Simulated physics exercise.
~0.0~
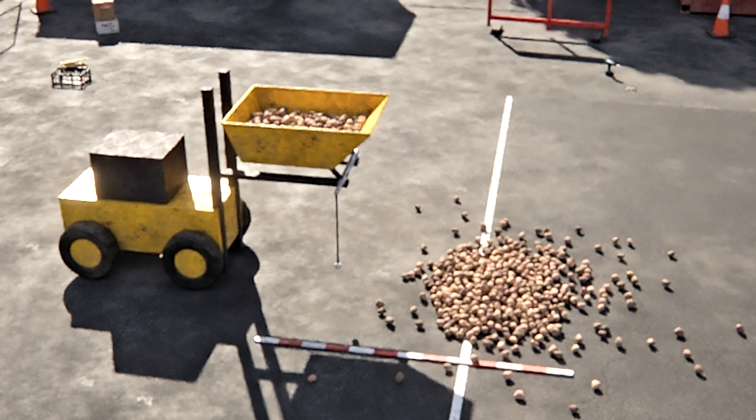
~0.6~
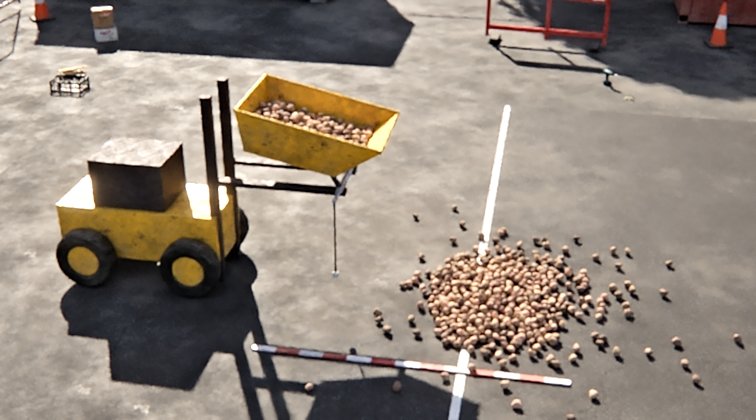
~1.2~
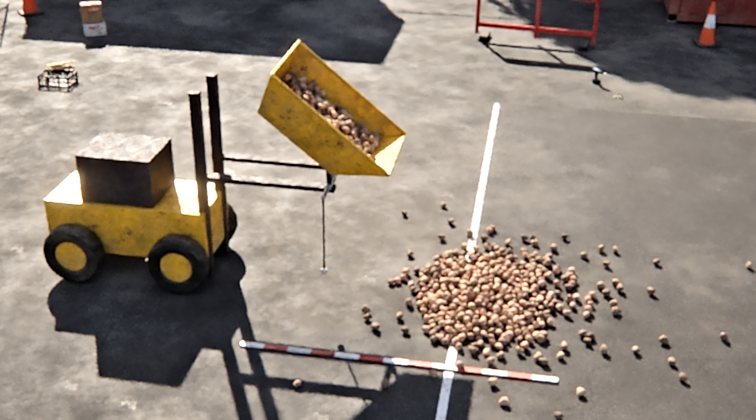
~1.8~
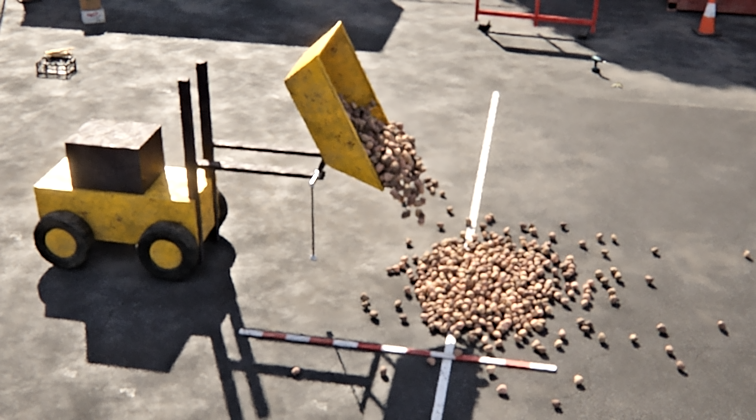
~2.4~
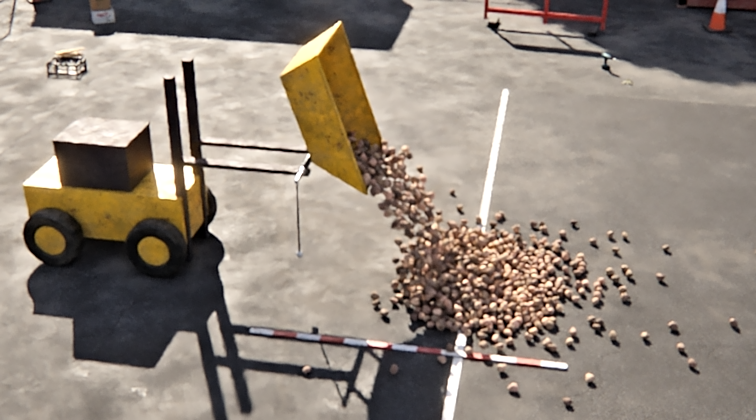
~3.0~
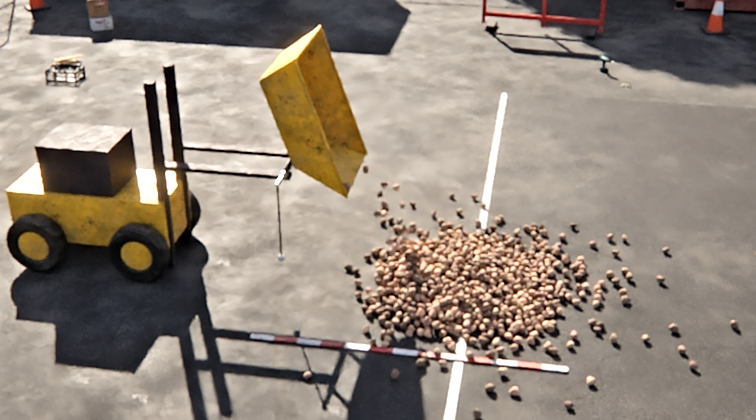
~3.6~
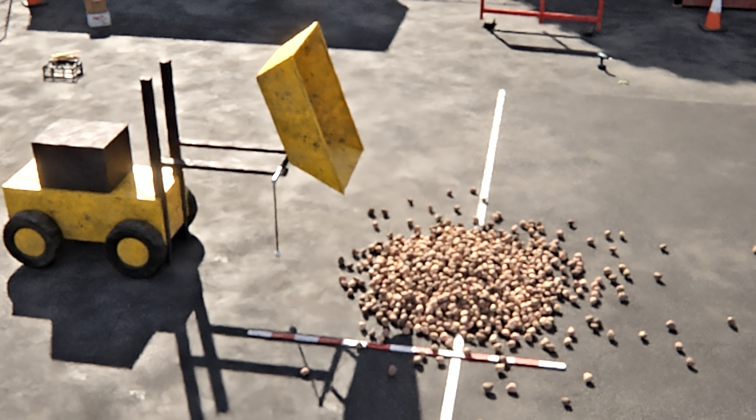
A yellow fork truck tips its skip, pouring round stones onto a pile while backing left.
